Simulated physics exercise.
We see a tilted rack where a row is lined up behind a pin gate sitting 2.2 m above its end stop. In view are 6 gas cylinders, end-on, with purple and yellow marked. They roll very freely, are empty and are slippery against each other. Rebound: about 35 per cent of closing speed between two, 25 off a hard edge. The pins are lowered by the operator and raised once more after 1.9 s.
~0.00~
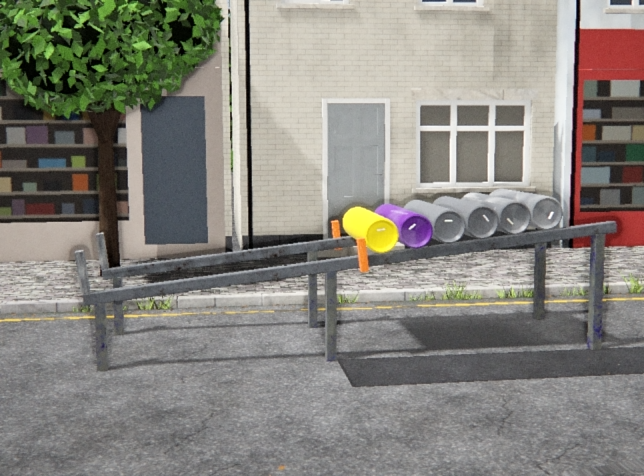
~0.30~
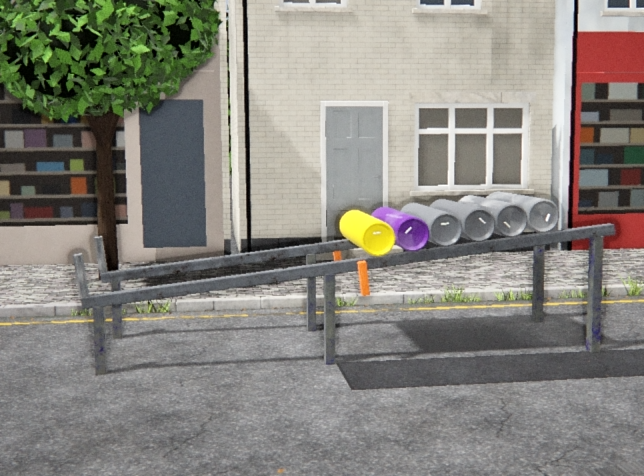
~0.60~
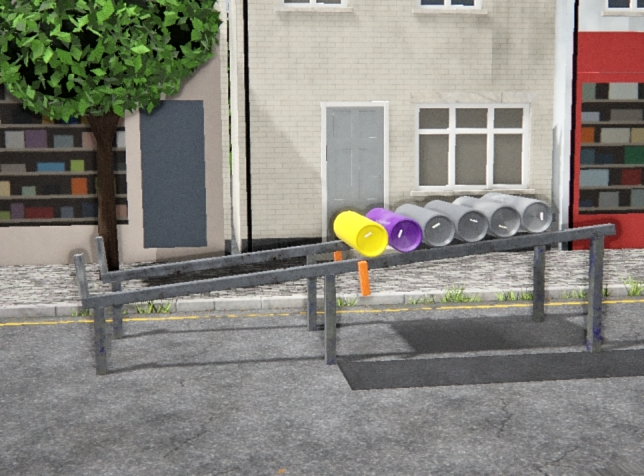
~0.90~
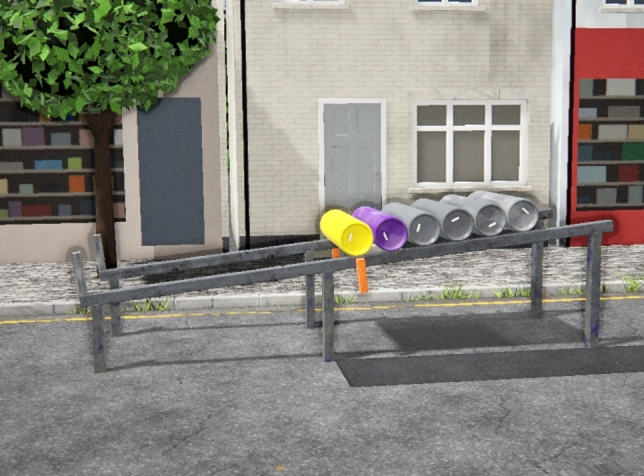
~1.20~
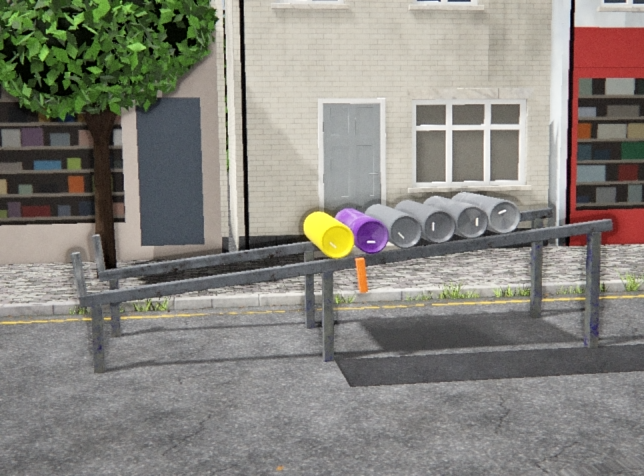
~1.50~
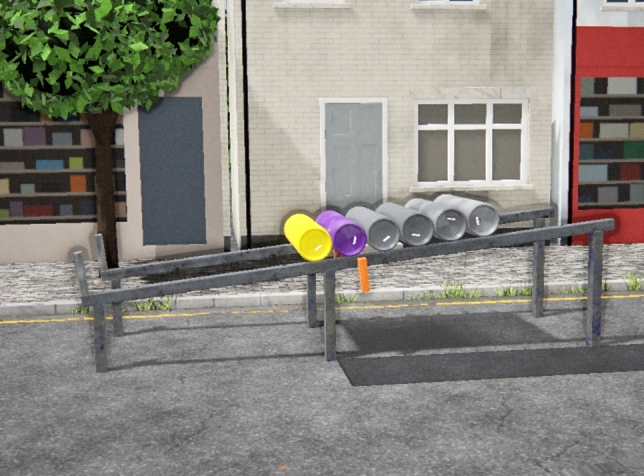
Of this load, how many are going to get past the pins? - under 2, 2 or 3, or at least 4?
I would say at least 4.
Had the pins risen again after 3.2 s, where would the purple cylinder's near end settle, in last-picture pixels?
I'd put it somewhere near (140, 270).
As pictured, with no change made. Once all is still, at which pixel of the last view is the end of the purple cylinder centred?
Roughly (140, 269).
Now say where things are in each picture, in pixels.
In the first frame, purple (416, 231), yellow (382, 236); pins up; the rack falls 6°.
In the second frame, purple (412, 234), yellow (379, 239); pins down.
In the third frame, purple (406, 235), yellow (372, 240); pins down; the first has rolled 10 cm.
In the fourth frame, purple (391, 234), yellow (357, 239); pins down; the first has rolled 20 cm.
In the fifth frame, purple (372, 236), yellow (337, 241); pins down; the first has rolled 35 cm.
In the sixth frame, purple (349, 239), yellow (315, 244); pins down; the first has rolled 55 cm.
By 1.7 s, purple is on the rails, 25 cm below the pins, rolling left; yellow is on the rails, 50 cm below the pins, rolling left; 2 below the pins.
By 1.8 s, purple is on the rails, 30 cm below the pins, rolling left; yellow is on the rails, 60 cm below the pins, rolling left; 3 below the pins.
By 2.0 s, purple is on the rails, 50 cm below the pins, rolling left; yellow is on the rails, 80 cm below the pins, rolling left; 3 below the pins.
By 2.2 s, purple is on the rails, 70 cm below the pins, rolling left; yellow is on the rails, 100 cm below the pins, rolling left; 4 below the pins.
Finally (3.7 s), purple is on the rails, 175 cm below the pins; yellow is on the rails, 200 cm below the pins; 4 below the pins.
